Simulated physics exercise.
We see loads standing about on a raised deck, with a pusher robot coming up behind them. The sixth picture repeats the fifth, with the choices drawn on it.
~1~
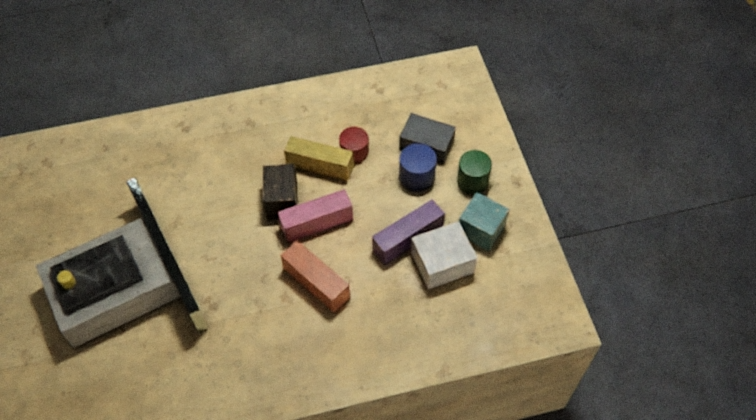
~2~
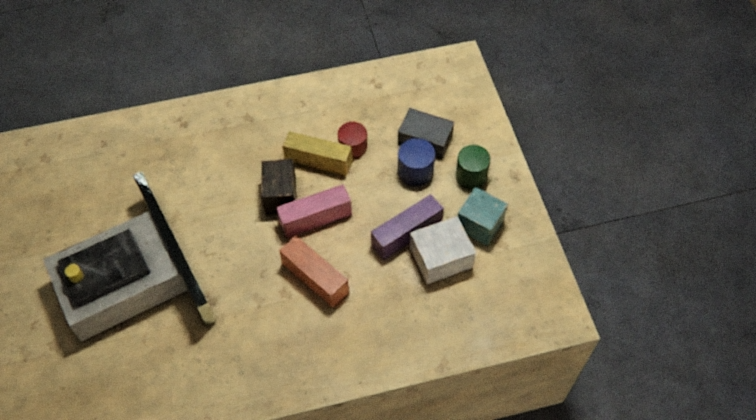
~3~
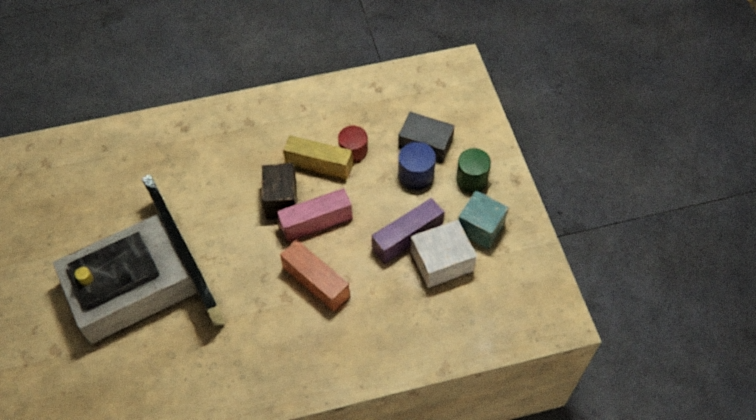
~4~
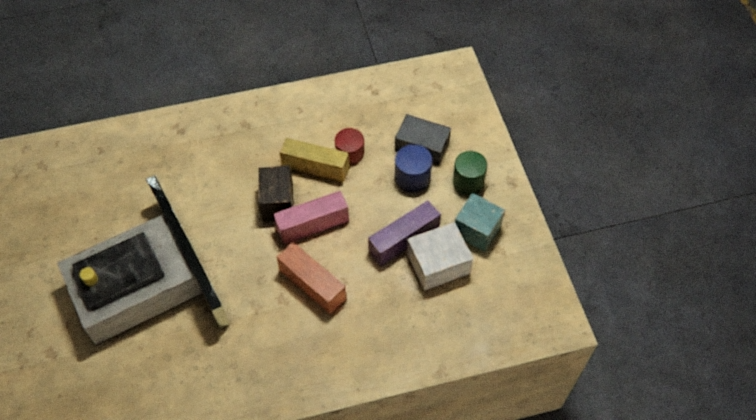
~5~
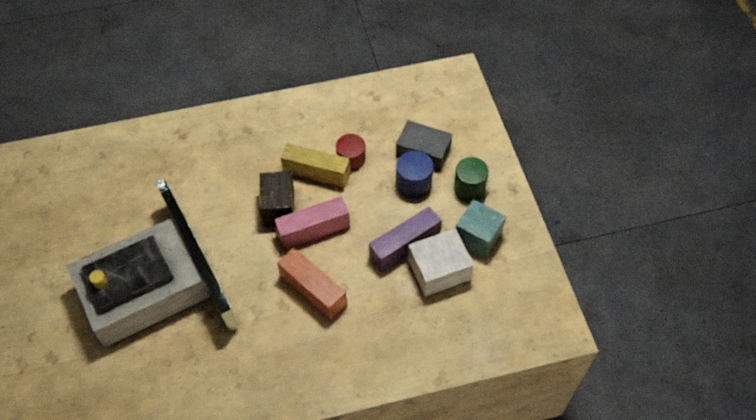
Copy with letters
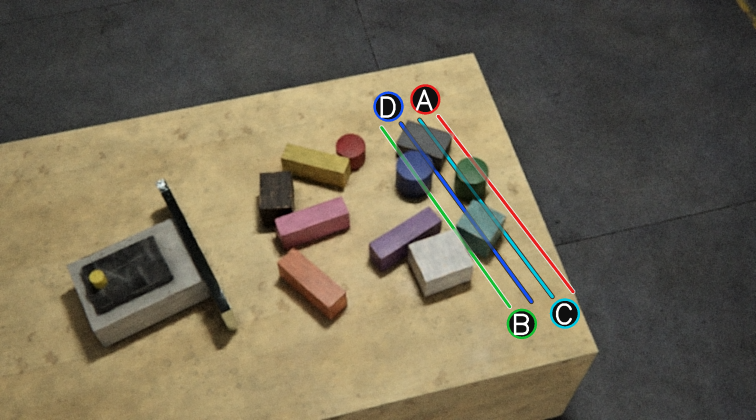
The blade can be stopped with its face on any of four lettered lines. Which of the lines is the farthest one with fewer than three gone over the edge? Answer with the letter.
It should halt at D.
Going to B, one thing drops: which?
The turquoise crate goes over.
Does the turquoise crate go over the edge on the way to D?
Yes.
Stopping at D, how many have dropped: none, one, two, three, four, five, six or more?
By then, two.
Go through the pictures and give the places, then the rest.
In the first frame, green canister (474, 172); grey crate (427, 138); red canister (354, 145).
In the second frame, robot (109, 264); pink bar (315, 211).
In the third frame, robot (119, 266); yellow bar (318, 157).
In the fourth frame, robot (124, 267); blue canister (413, 168).
In the fifth frame, robot (133, 270); white crate (440, 263); black crate (277, 199); green canister (471, 179).
On the marked copy, A at (501, 198); B at (441, 211); C at (482, 202); D at (462, 206).
Following D. Soon after the start, robot (235, 248); orange bar (337, 278); black crate (290, 191).
Later, robot (334, 226); turquoise crate (501, 222); green canister (479, 174).
In the end, robot (410, 210); turquoise crate over the edge; green canister over the edge; two fallen.
As for the rest, A drops six; B is within the limit but short; C drops four.
